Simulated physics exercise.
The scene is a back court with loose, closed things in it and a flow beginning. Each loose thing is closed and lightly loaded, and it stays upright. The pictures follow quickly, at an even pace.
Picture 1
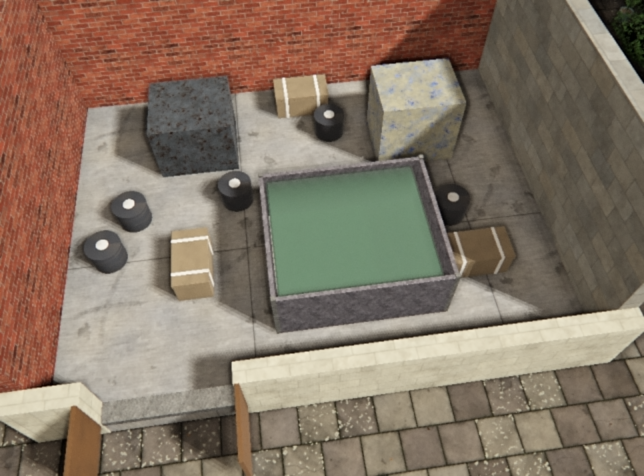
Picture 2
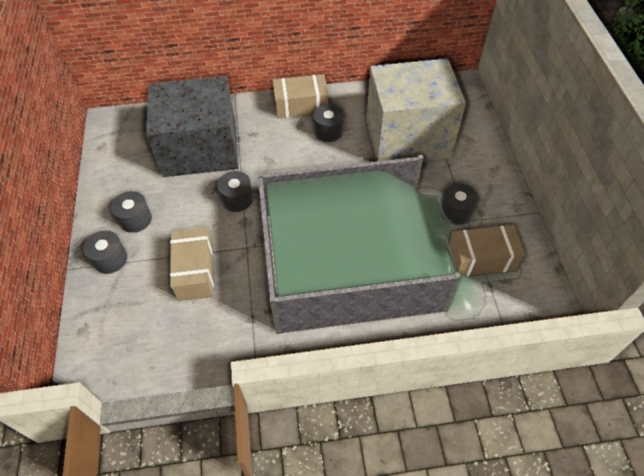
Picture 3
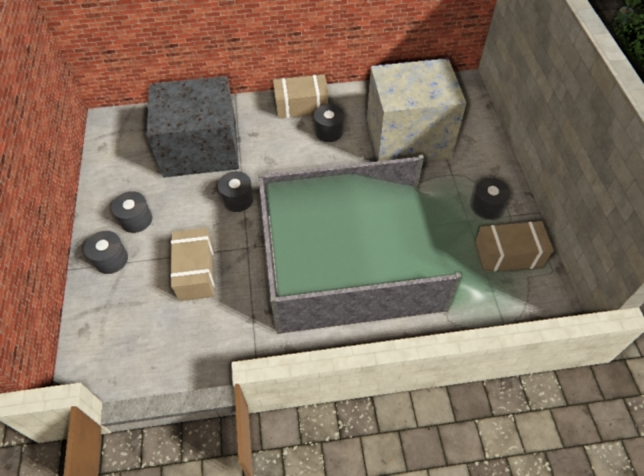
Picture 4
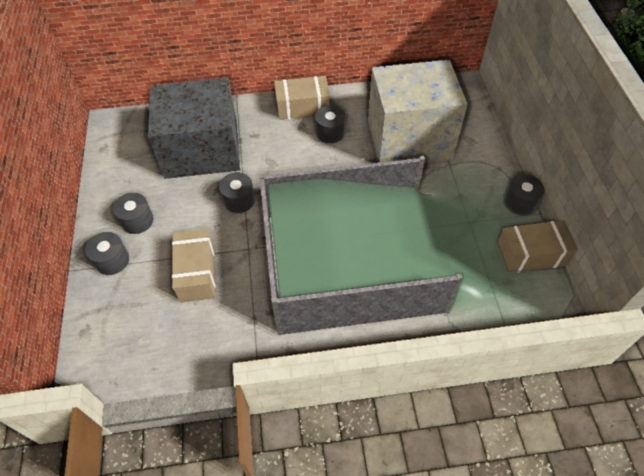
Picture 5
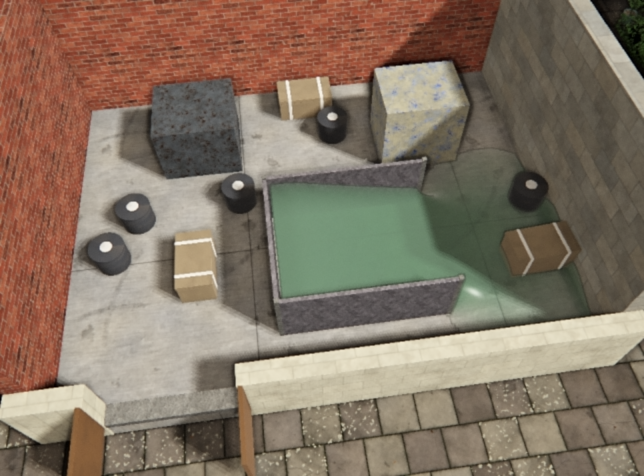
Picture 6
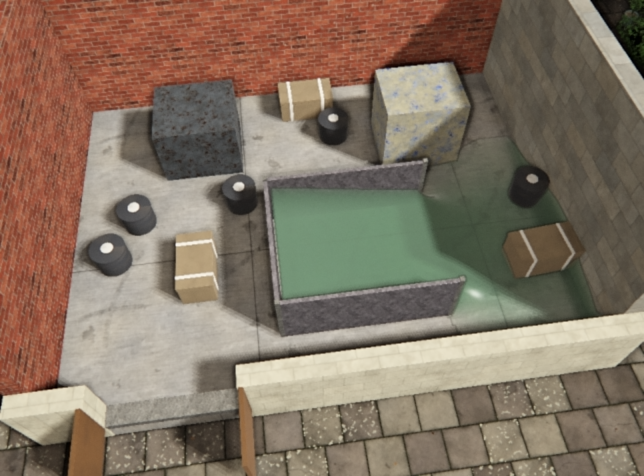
To begin with, green liquid fills a walled tank in a brick-sided court, among dark tubs and brown boxes. The tank's right side opens and liquid pours out, pushing the nearest tub and box to the right. The liquid spreads across the right side around them, while the other objects stay put.
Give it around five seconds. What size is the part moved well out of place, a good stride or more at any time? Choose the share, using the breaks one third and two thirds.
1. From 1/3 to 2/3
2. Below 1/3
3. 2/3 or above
From 1/3 to 2/3.
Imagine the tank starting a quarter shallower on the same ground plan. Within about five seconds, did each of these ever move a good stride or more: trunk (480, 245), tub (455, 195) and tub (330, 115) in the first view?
Well, one by one: Carried that far, carried that far, carried that far.
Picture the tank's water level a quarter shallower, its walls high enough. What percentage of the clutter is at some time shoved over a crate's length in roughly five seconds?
My estimate is around 50 percent.
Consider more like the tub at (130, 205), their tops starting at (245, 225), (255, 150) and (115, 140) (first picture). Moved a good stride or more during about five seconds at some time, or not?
Outcome per entry: Stays where it is / knocked aside / stays where it is.
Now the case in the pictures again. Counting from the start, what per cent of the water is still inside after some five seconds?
Close to 98 percent of it stays.
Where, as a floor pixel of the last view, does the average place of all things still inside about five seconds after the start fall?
Mean position: About (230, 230).
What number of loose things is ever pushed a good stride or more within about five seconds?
So, 5 of them.
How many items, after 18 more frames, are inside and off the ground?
The number is 4.
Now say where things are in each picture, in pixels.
The first picture shows a tub at (453, 197) rests on the ground; a trunk at (479, 245), on the bottom; 0 of 8 have shifted.
The second picture shows a tub at (461, 196), on the bottom, close to its start; a trunk at (488, 243), on the bottom, close to its start; 2 of 8 have shifted.
The third picture shows a tub at (493, 191), on the bottom, a stride from its start; a trunk at (517, 239) rests on the ground, a stride from its start; 2 of 8 have shifted.
The fourth picture shows a tub at (527, 187) rests on the ground, a stride from its start; a trunk at (540, 239), on the bottom, a stride from its start; 2 of 8 have shifted.
The fifth picture shows a tub at (531, 185) floats, a stride from its start; a trunk at (544, 241), afloat, a stride from its start; 2 of 8 have shifted.
The sixth picture shows a tub at (532, 179) floats, a stride from its start; a trunk at (547, 242) floats, a stride from its start; 2 of 8 have shifted.
A moment on, 2 of 8 are well off their spots; 2 afloat.
Next, 2 of 8 are well off their spots; 2 afloat.
Later, 4 of 8 are well off their spots; 4 afloat.
In the end, 5 of 8 are well off their spots, and 5 have been at some point; 7 afloat.
